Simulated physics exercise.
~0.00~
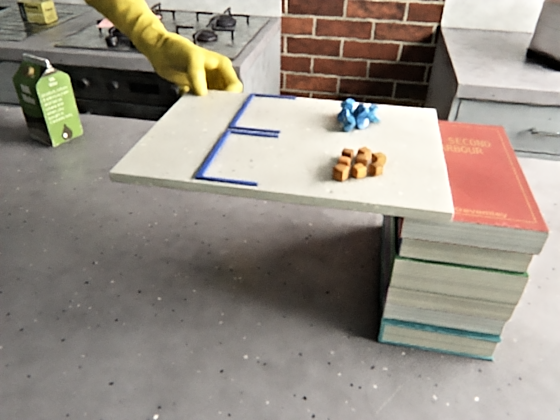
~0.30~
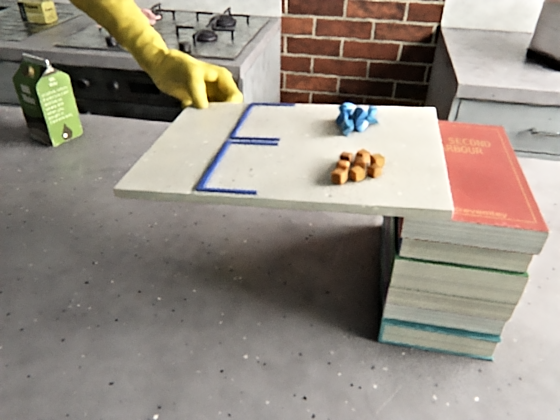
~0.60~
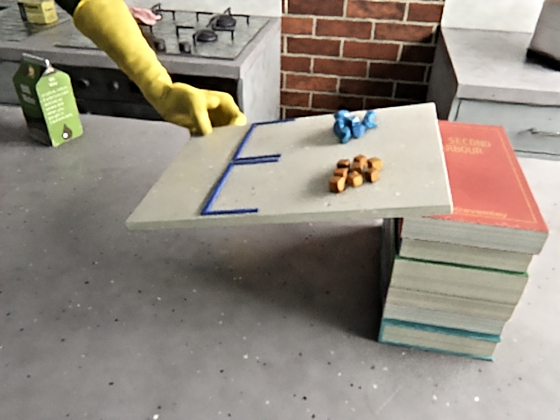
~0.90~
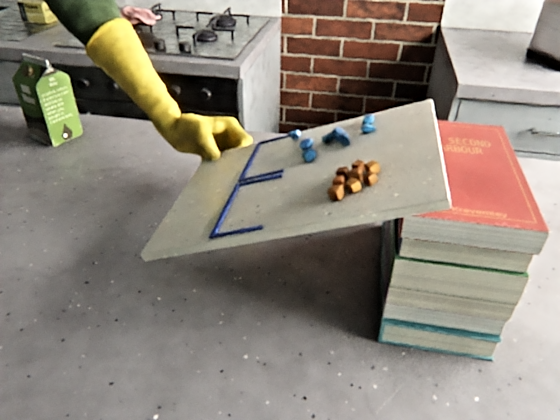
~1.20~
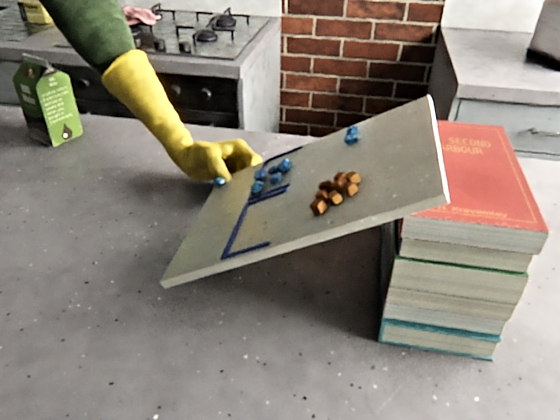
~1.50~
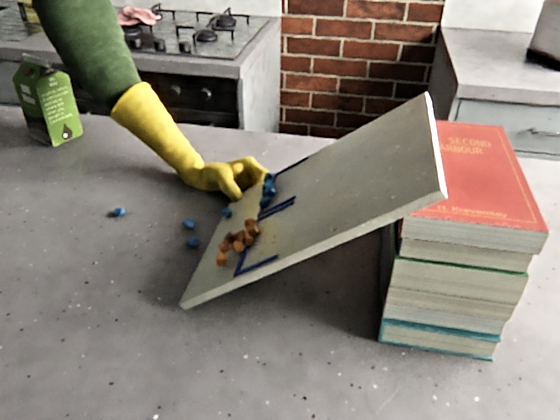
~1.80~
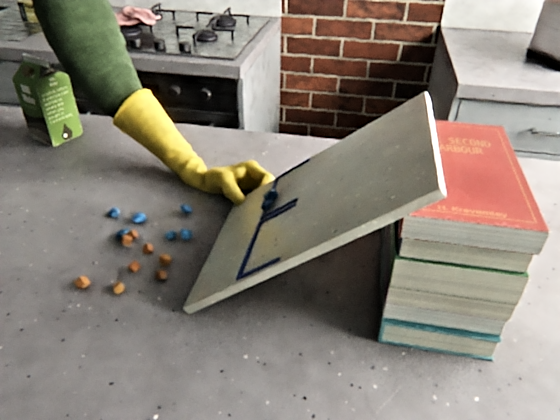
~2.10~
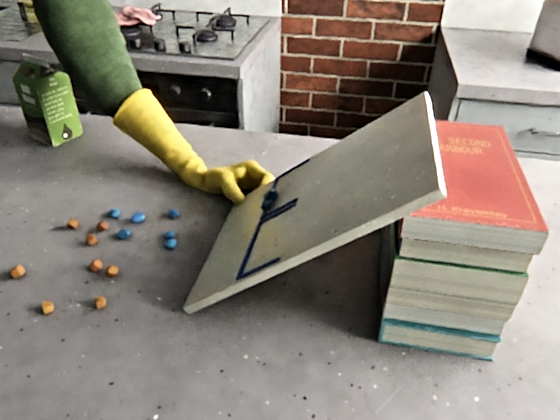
The video shows a gloved hand lowering the left end of a board propped on books, tilting it steeply until blue and orange pieces slide down past the blue strips and scatter on the counter, with a blue piece remaining by the far strip.
